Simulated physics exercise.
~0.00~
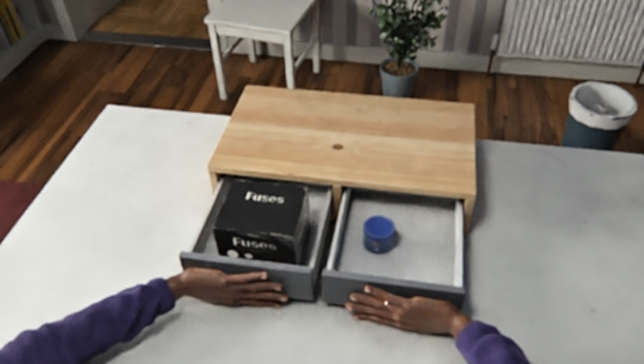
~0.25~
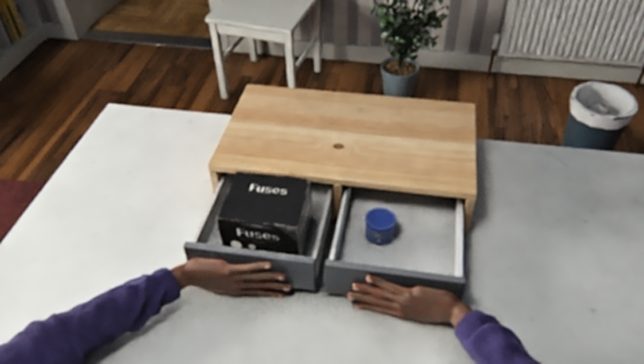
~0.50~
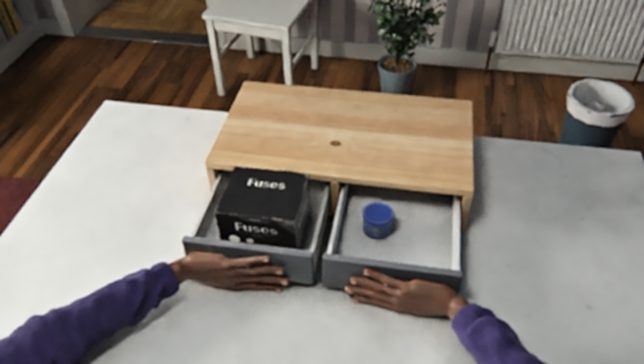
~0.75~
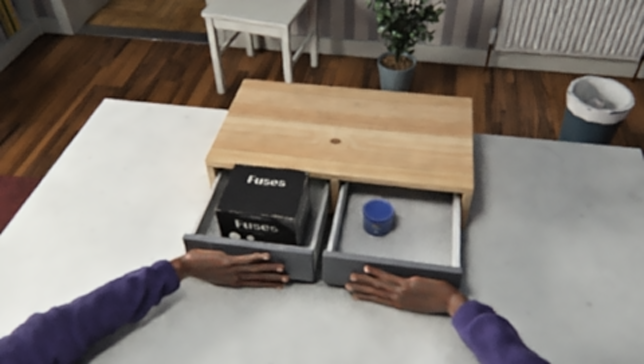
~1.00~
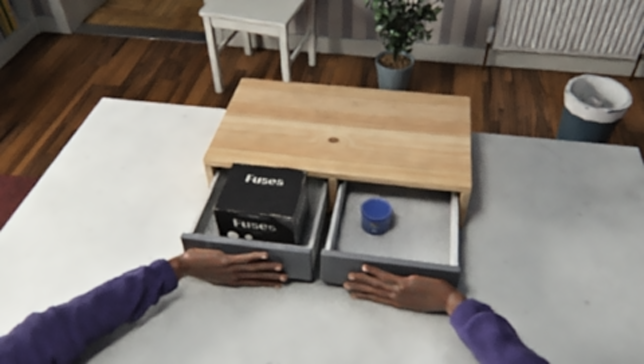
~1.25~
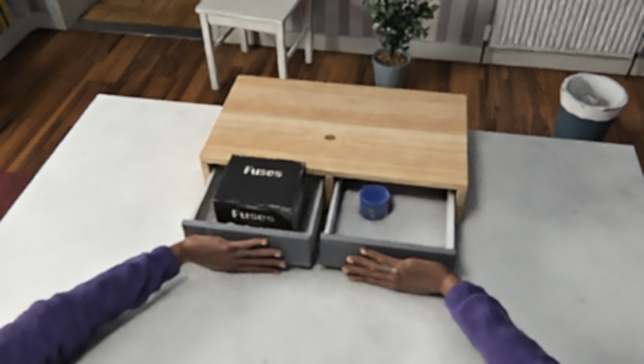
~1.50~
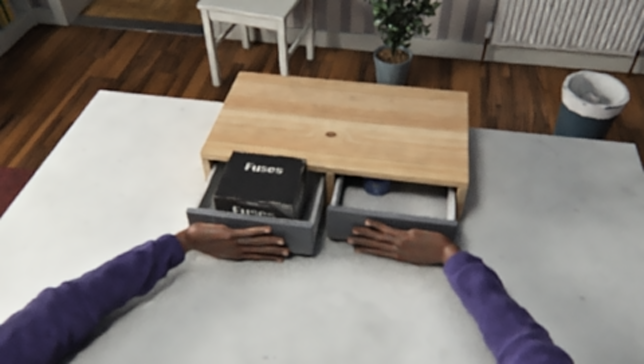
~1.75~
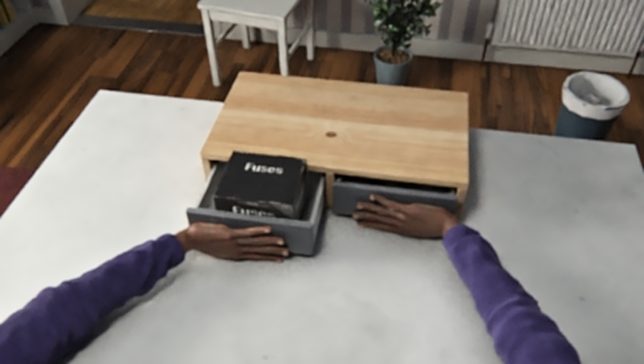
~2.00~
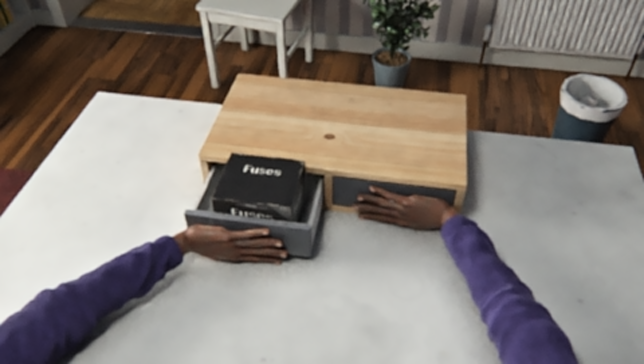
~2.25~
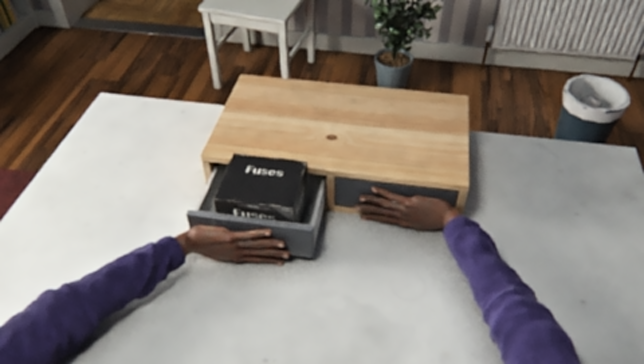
At first, two grey drawers stand open side by side in a low wooden chest on a table, the left holding a black box labelled "Fuses" and the right a small blue tin. A person in purple sleeves rests a hand against each drawer front. After barely moving for a while, both drawers slide inward under the hands. The left one soon stops, still ajar with the box showing, while the right keeps going and its tin slips out of sight. Finally, the right drawer sits closed, and the left remains partly open, both hands still on the fronts.
